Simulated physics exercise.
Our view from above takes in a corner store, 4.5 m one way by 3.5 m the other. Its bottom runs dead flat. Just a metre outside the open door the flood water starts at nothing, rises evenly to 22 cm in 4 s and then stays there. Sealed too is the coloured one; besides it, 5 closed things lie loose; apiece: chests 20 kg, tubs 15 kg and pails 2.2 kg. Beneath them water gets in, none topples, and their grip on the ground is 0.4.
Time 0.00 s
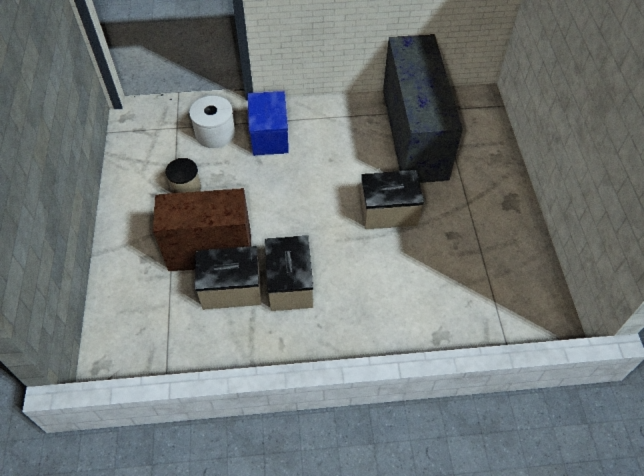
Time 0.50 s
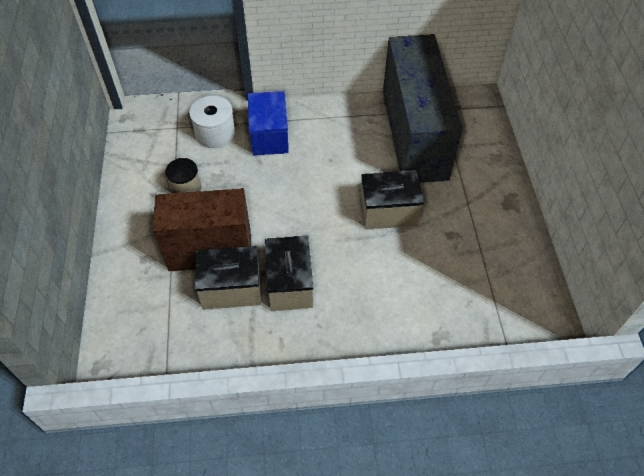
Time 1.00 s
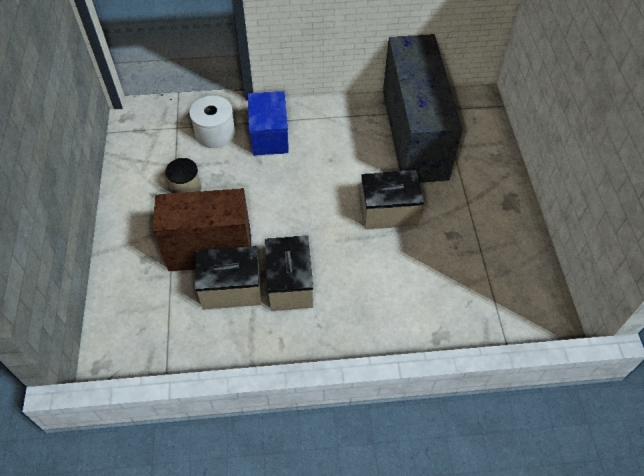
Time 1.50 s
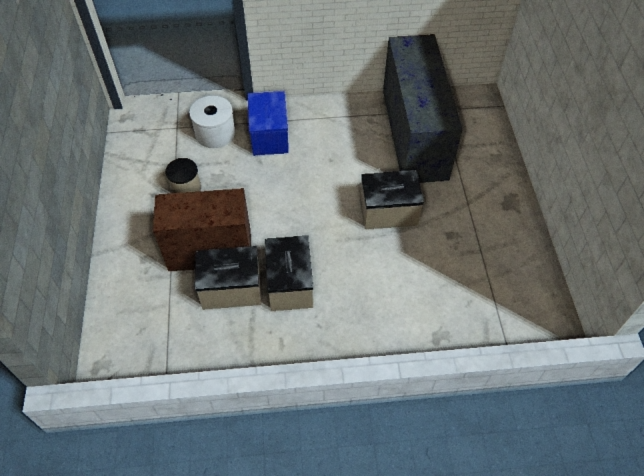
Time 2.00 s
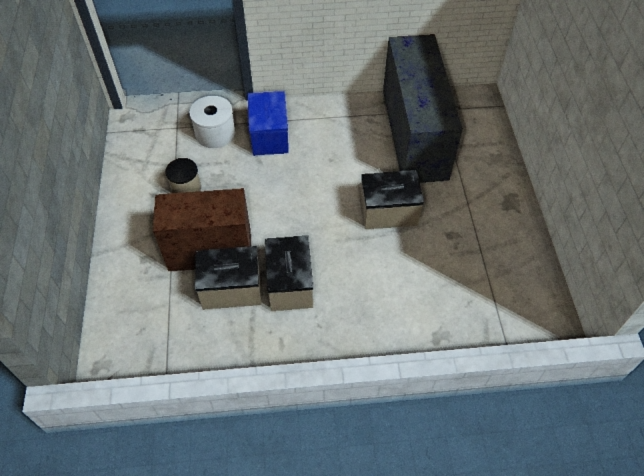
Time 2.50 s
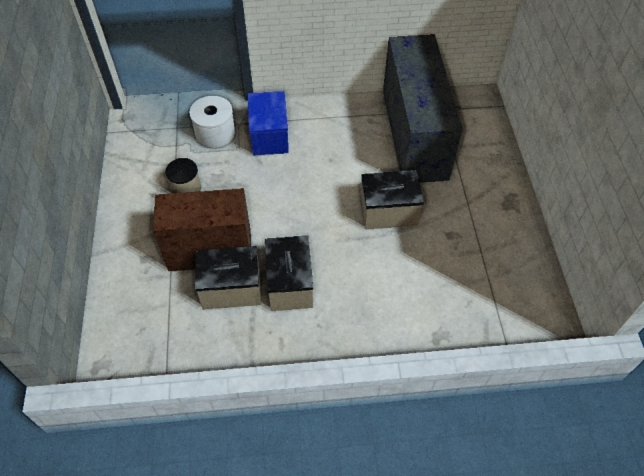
A walled corner store with a pale, stained floor is seen from above, a low wall along its near side and a doorway at the back left. A white cylinder and a blue box stand near the doorway, with a small dark-topped tub, a rusty-brown box and black-topped boxes nearer, and a tall dark chest at right. Bluish water spreads outside, then creeps through the doorway around the white cylinder, while objects and camera stay still.
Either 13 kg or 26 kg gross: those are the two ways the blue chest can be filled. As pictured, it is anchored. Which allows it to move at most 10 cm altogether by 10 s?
Answer: 26 kg, not 13 kg.
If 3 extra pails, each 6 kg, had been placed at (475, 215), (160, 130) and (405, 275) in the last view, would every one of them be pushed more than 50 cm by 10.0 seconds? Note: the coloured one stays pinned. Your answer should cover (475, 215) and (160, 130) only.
Those two come out inside the line and over the line, in that order.
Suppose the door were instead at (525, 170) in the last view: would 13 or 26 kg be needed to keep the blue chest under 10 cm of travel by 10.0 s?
Result: The lesser mass is plenty.
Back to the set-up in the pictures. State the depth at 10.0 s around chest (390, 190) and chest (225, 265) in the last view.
I'd put it at 7 cm and 8 cm respectively.
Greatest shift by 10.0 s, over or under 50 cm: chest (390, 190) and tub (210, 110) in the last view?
In turn: Below, beyond.
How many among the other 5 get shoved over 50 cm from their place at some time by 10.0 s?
The total is 2.
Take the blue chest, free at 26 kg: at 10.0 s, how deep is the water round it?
Something like 7 centimetres.
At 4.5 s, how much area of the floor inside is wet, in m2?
I'd estimate close to 5.0 m2.
After 3.5 s the blue chest would be 0 cm from its start with 13 kg and 0 cm from its start with 26 kg; 2 cm of water round it then.
After 4.5 s the blue chest would be 28 cm from its start with 13 kg and 0 cm from its start with 26 kg; 5 cm of water round it then.
After 7.0 s the blue chest would be 41 cm from its start with 13 kg and 0 cm from its start with 26 kg; 4 cm of water round it then.
After 10.0 s the blue chest would be 41 cm from its start with 13 kg and 0 cm from its start with 26 kg; 7 cm of water round it then.
